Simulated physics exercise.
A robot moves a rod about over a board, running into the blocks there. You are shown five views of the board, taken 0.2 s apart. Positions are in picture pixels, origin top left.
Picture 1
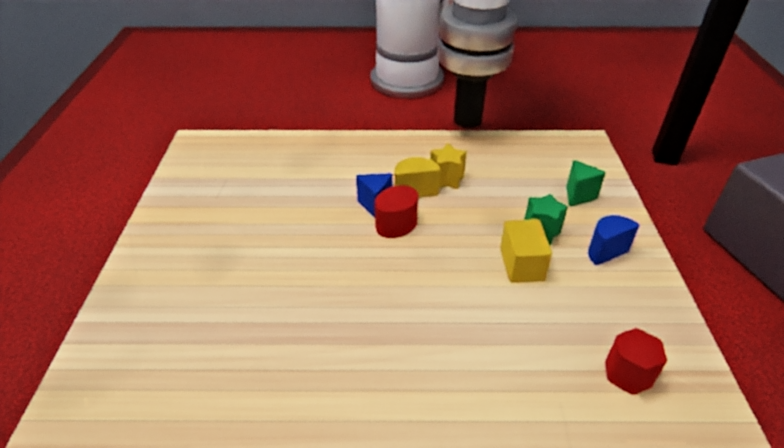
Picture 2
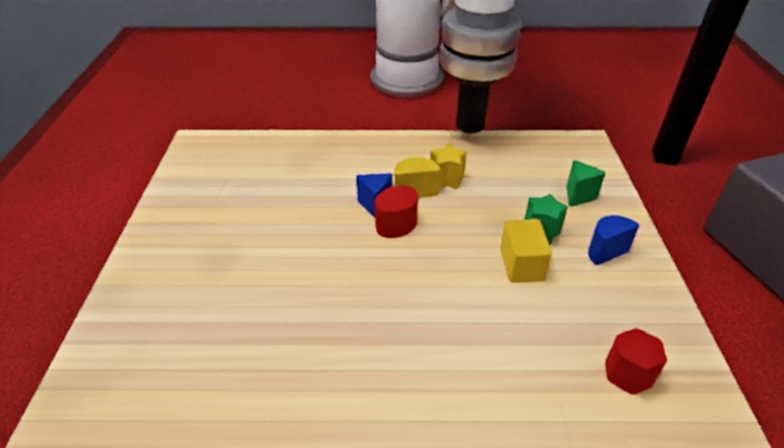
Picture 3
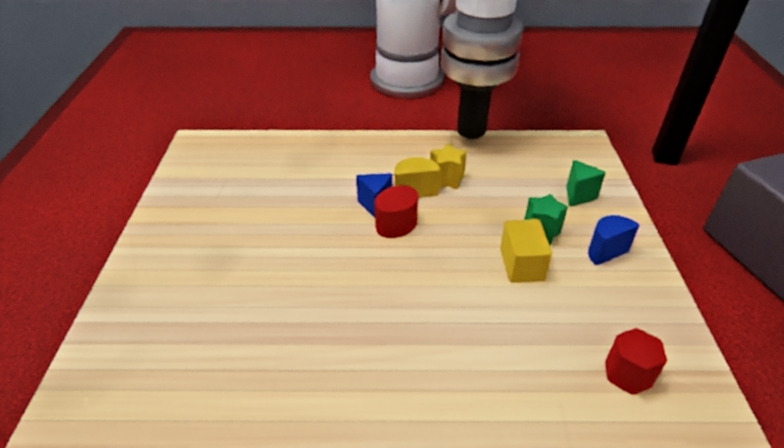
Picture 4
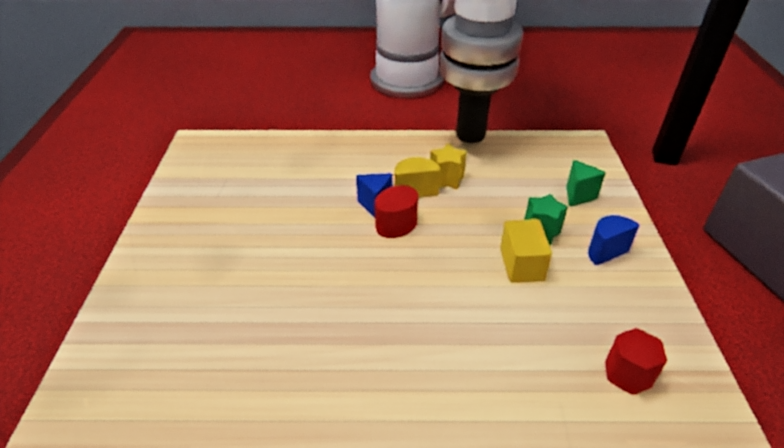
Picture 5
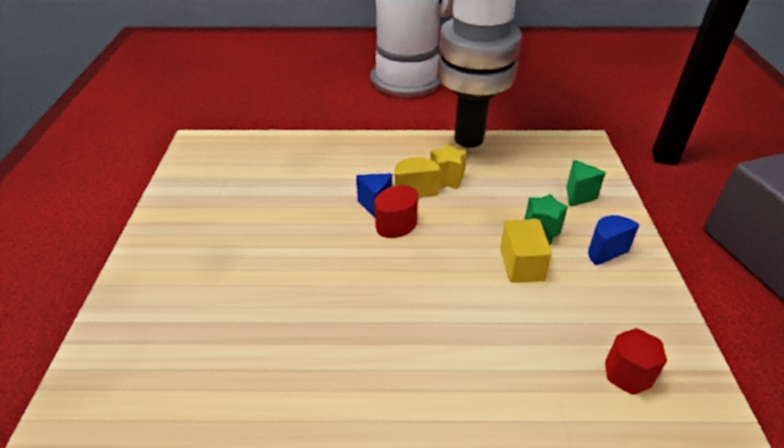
Above a wooden board, a robot's black rod moves slightly toward the still, colourful blocks.
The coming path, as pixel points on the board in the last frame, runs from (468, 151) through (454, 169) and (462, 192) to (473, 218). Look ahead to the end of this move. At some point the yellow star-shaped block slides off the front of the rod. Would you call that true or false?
True.
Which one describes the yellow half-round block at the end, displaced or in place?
If the rod follows that path, the yellow half-round block ends up shifted.
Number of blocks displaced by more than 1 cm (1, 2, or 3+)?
Total: Two.
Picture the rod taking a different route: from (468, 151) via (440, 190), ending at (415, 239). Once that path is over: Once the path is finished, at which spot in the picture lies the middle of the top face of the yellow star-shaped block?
(408, 235)
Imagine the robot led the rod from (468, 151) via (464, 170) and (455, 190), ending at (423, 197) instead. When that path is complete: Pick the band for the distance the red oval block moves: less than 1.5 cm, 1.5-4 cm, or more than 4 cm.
If I had to pick, the red oval block travels from 1.5 to 4 cm here.
What follows on the original path. One third of the way, rod (455, 159); yellow star-shaped block (447, 160), turned 15° anticlockwise.
Two thirds of the way, rod (464, 183); blue three-sided block (371, 181); yellow half-round block (408, 174), turned 50° clockwise; yellow star-shaped block (445, 180).
At the end, rod (475, 207); blue three-sided block (371, 181); yellow half-round block (408, 174), turned 50° clockwise; yellow star-shaped block (442, 188), turned 50° clockwise; yellow rectangle in place.
